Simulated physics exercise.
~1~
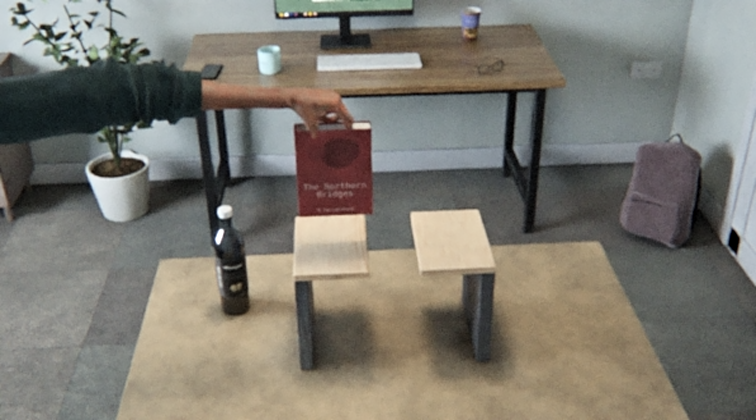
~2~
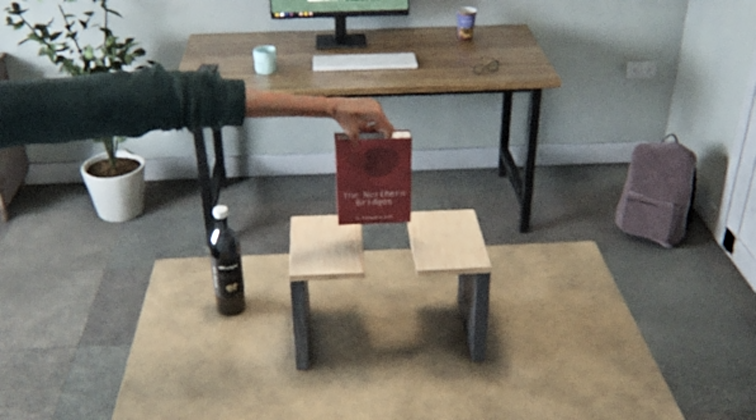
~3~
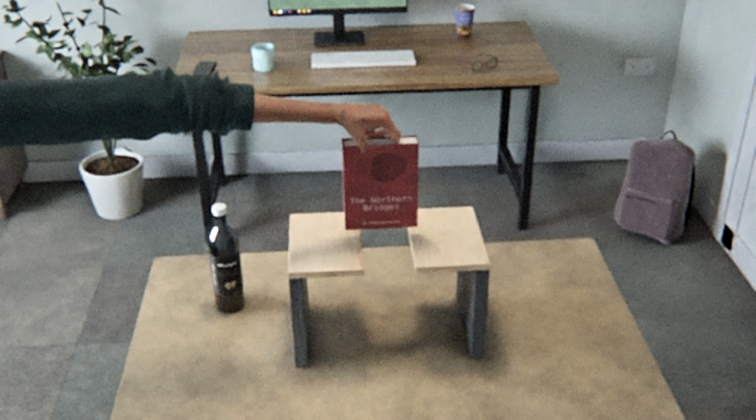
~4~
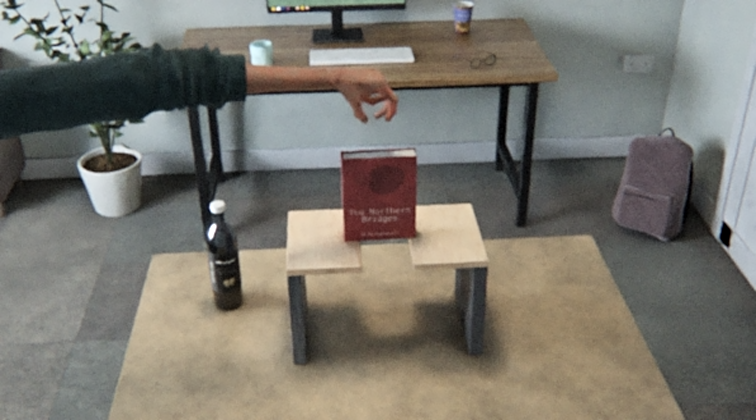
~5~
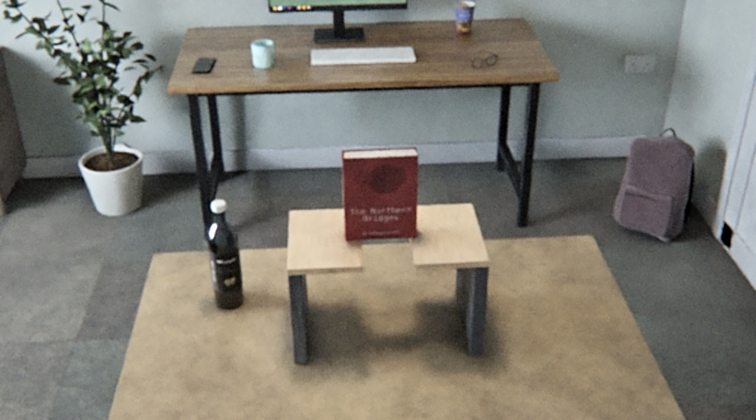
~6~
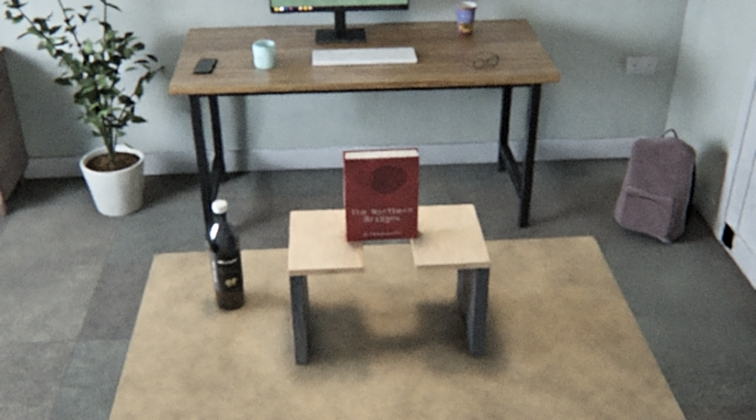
A red book is lowered by a hand between two supports and lodges there upright.
